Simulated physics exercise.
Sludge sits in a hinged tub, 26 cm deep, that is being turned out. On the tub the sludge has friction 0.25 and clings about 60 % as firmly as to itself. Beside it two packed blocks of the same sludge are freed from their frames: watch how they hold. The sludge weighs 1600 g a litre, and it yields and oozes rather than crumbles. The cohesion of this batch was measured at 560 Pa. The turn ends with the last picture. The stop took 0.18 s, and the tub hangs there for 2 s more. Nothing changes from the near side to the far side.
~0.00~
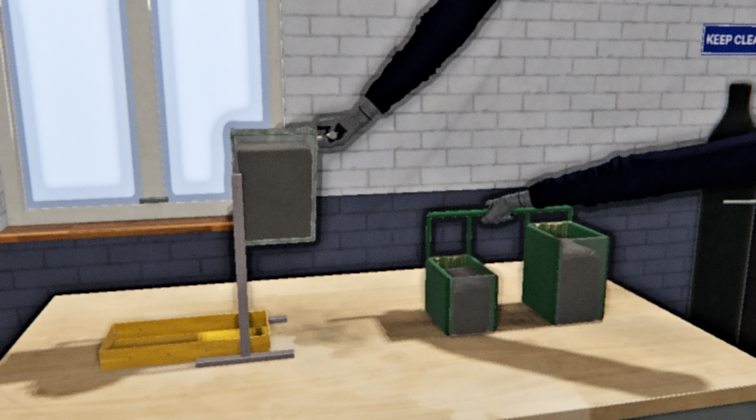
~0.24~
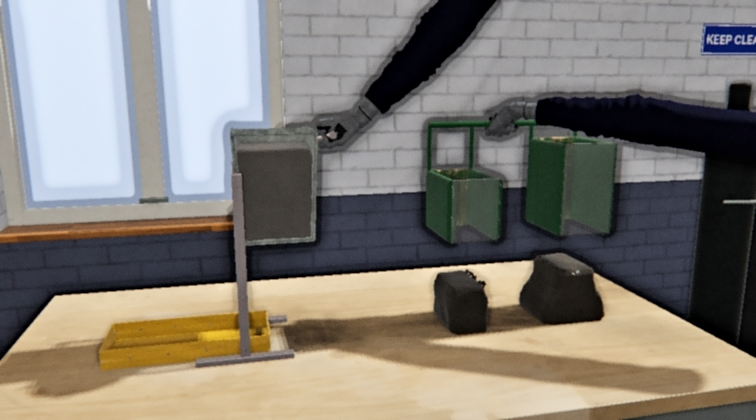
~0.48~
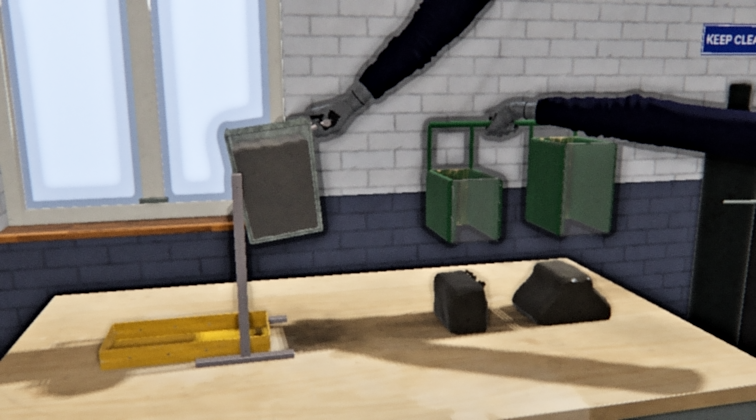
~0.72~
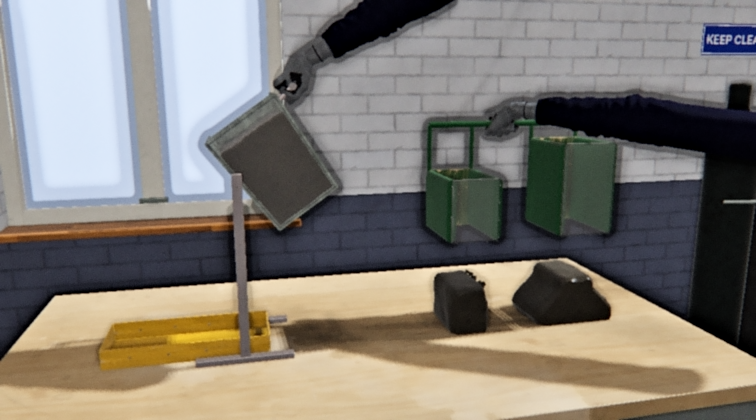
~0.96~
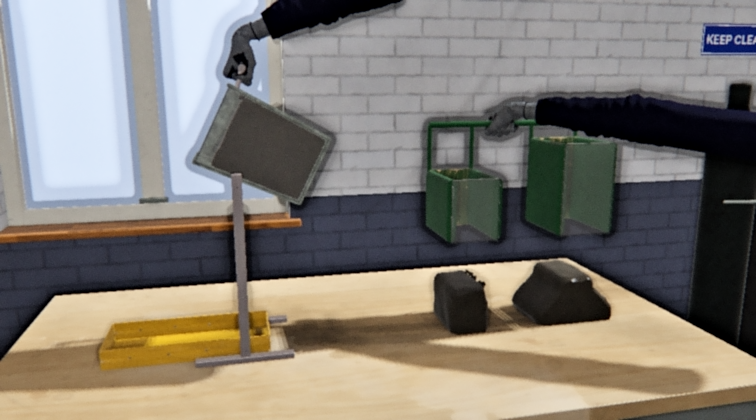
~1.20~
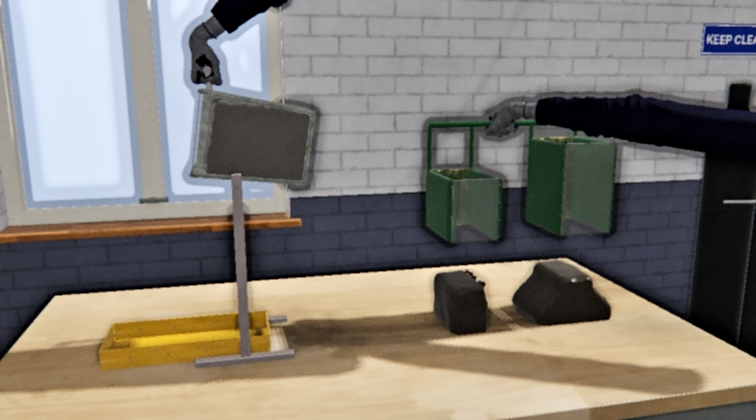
Two green boxes rise off the table in a gloved hand, leaving two dark blocks, and the larger right-hand one slumps lower and wider. Another gloved hand then swings the grey tub on its stand over to the left, turning it steeply onto its side with dark sludge still inside.
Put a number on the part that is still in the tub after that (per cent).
Close to 100 per cent.
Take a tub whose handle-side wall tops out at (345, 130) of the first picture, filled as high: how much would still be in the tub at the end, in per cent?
In that case some 60 per cent.
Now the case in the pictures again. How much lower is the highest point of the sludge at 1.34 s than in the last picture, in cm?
Roughly 0 cm.
After 1.34 s, the tub is at 81 degrees and holds 100 %.
After 1.51 s, the tub is at 81 degrees and holds 100 %.
After 1.68 s, the tub is at 81 degrees and holds 100 %.
After 1.85 s, the tub is at 81 degrees and holds 100 %.
After 3.20 s, the tub is at 81 degrees and holds 100 %.
